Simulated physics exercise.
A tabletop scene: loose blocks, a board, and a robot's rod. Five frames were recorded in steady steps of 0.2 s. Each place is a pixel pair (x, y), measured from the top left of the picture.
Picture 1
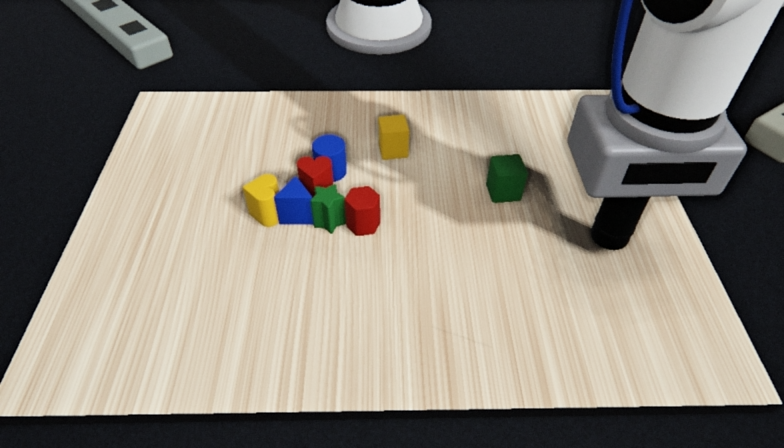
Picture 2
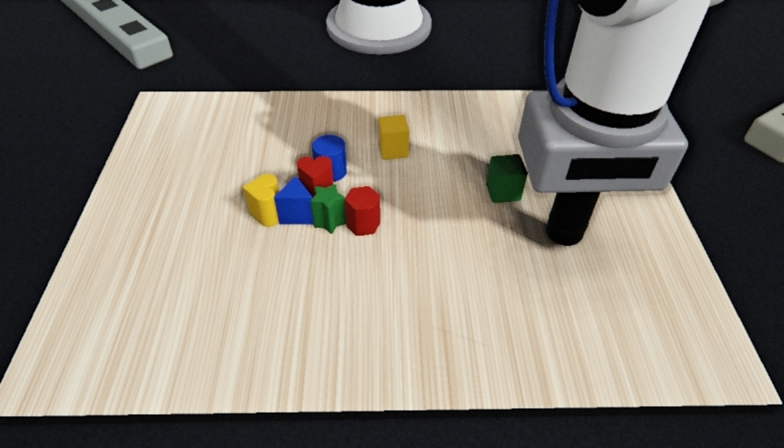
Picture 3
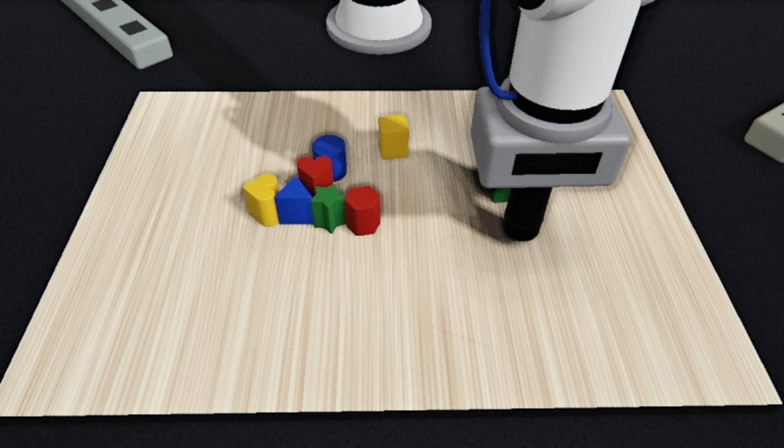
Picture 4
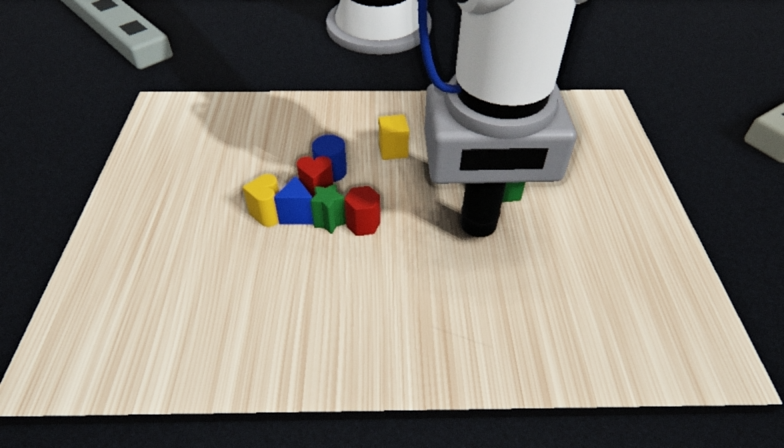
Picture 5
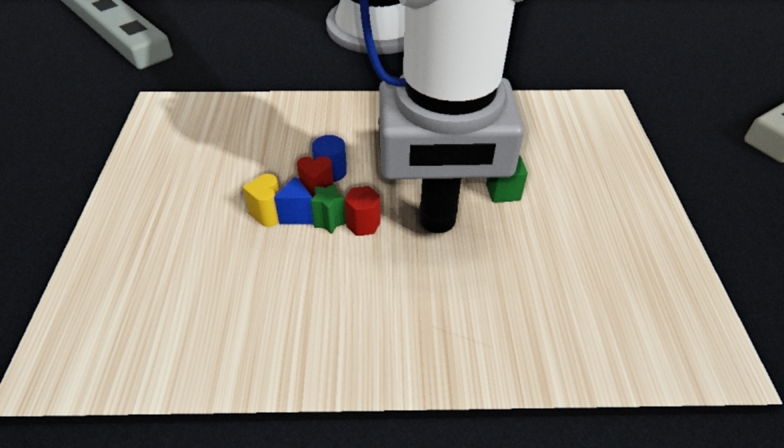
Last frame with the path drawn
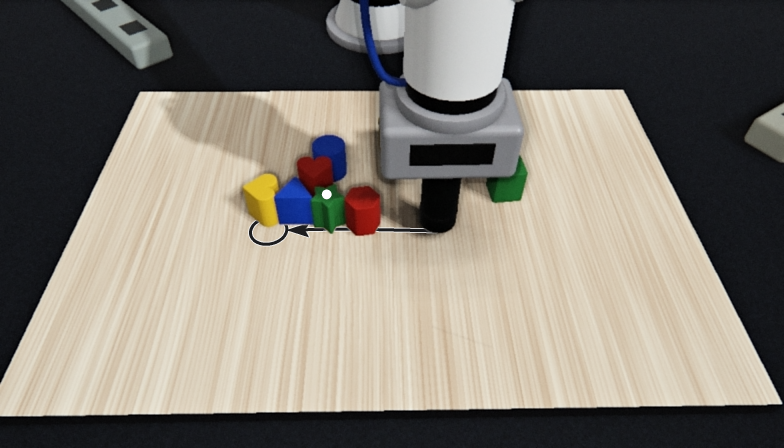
Robot arm with a black rod moving left across a wooden tabletop, passing in front of a green block, colourful blocks staying still.
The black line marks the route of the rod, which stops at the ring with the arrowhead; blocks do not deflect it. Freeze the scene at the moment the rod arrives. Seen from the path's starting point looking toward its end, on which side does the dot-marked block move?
Rightward.
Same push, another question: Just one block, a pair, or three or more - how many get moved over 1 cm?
I reckon the push displaces three or more of the blocks by more than 1 cm.
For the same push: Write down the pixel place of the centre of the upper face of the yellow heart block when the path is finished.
Its top middle is near (226, 178).
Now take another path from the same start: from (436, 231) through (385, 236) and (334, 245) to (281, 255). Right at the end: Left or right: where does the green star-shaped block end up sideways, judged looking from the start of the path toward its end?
With start-to-end as forward, it shifts right.
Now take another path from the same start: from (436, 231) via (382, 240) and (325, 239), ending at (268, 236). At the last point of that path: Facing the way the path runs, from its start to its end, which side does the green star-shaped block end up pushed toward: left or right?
It moves over to the right.
Drawn move, from (436, 231) directly to (269, 231); the dot is on the green star-shaped block.
The first path, step by step. One third of the way, rod (380, 220); blue triangle (287, 190); green star-shaped block (317, 191), turned 30° anticlockwise; red hexagonal block (347, 194).
Two thirds of the way, rod (324, 220); yellow heart block (237, 183), turned 30° clockwise; blue triangle (252, 197); green star-shaped block (270, 177), turned 25° anticlockwise; red hexagonal block (296, 186), turned 50° clockwise.
At the end, rod (266, 221); yellow heart block (226, 178); blue triangle (233, 198), turned 30° clockwise; green star-shaped block (258, 158), turned 15° anticlockwise; red hexagonal block (266, 179), turned 130° clockwise.
